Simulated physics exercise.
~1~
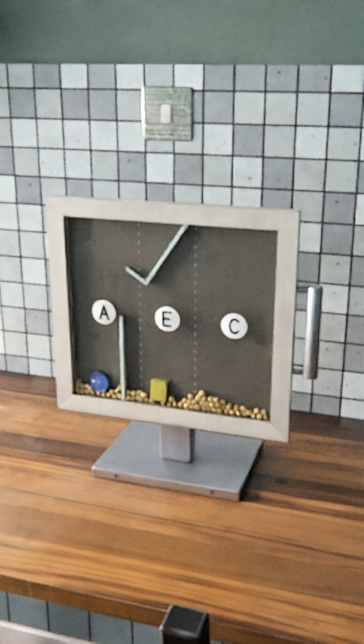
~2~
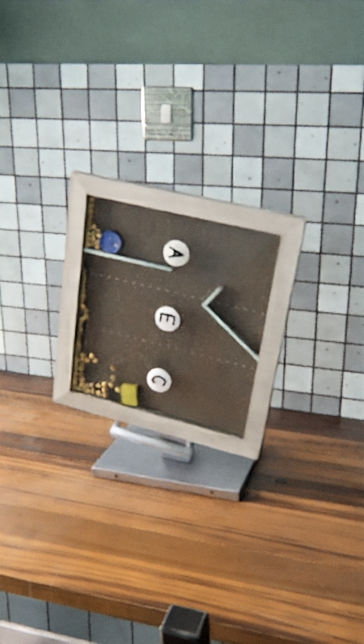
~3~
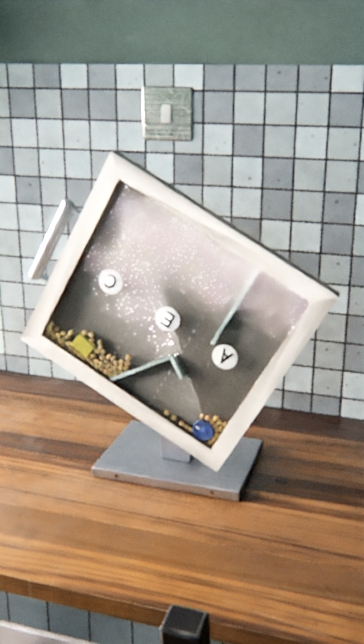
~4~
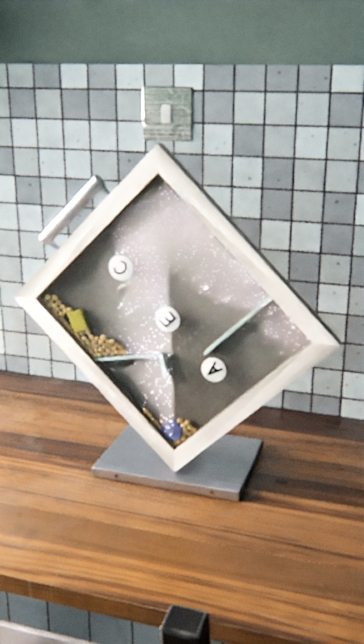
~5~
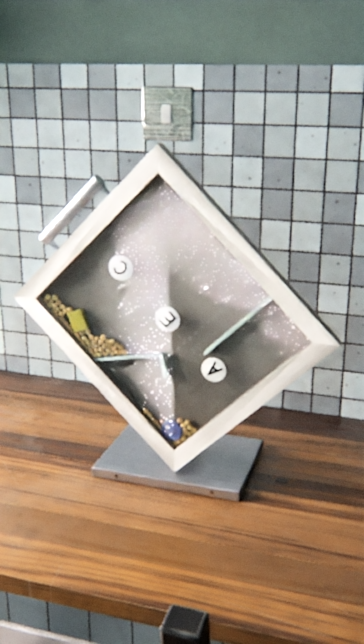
A shallow, pale-framed case on a grey stand starts upright on a wooden counter, small golden beads lying along its bottom, with a blue disc in strip A and a yellow block in E. It turns clockwise until A is on top and C below, leaving some beads and the disc on a straight ledge while the block sits in C. Continuing the same way, it carries its handle up the left side, and the beads gather in separate heaps. It stops tilted on one corner, the block among beads behind a bent bar in C, the disc near the bottom in A.
